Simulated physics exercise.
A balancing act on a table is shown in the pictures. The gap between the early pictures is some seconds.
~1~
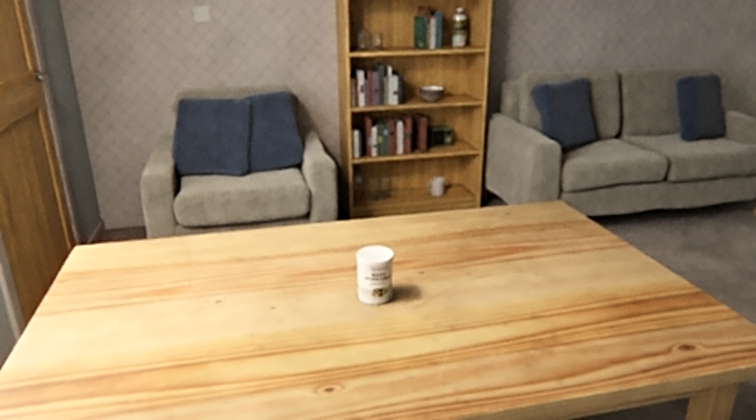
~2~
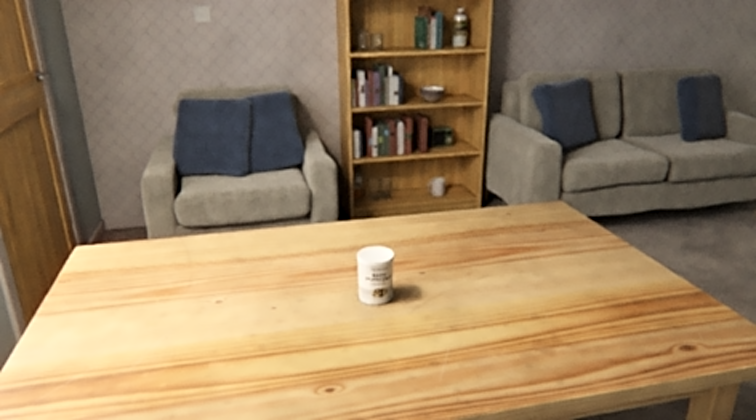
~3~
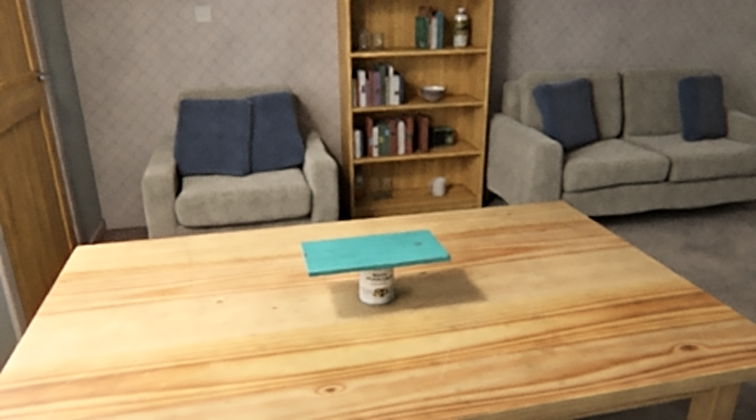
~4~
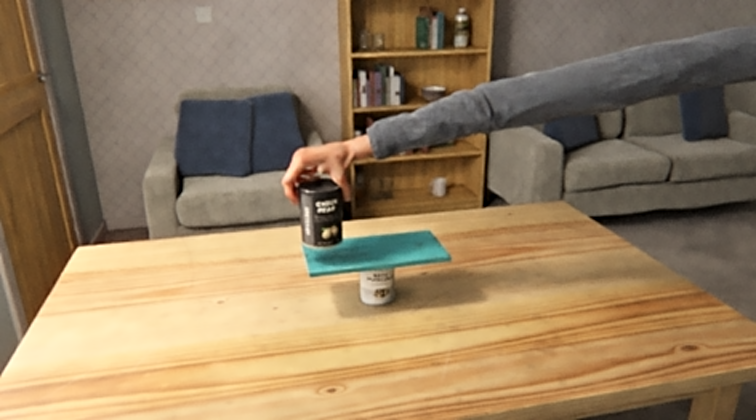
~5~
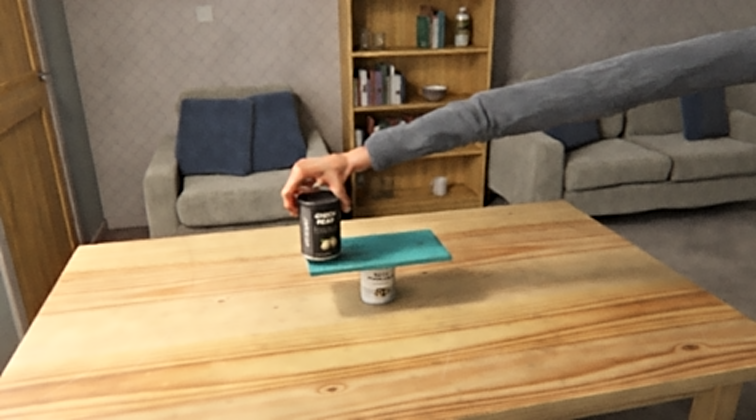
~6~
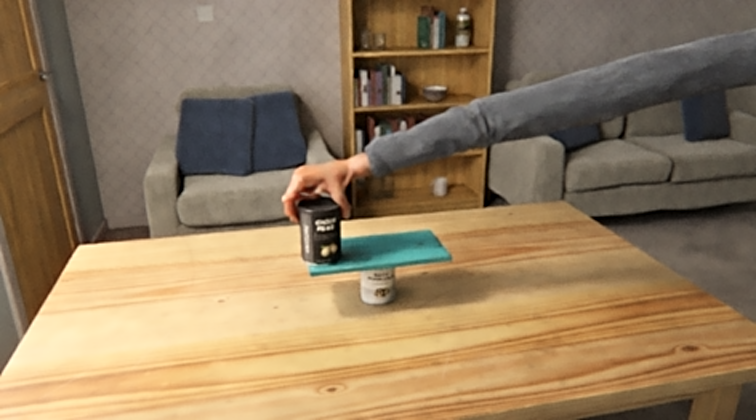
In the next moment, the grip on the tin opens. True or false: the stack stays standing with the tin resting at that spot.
False.
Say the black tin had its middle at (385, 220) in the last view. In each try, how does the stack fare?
After that, it remains intact.
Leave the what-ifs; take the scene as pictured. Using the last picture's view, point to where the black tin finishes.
It ends near (277, 304).
Then, 0.30 s later than the last frame, black tin now fallen; turquoise board tilted by 42°.
Then, 0.40 s later than the last frame, turquoise board tilted by 68°.
Then, 0.60 s later than the last frame, turquoise board tilted by 66°.
Then, 1.30 s later than the last frame, turquoise board tilted by 42°.
When it is over, fallen, black tin; lying over in the stack, turquoise board; white tin as before. End places, in pixels of the last picture, black tin near (277, 304). The stack loses its balance.
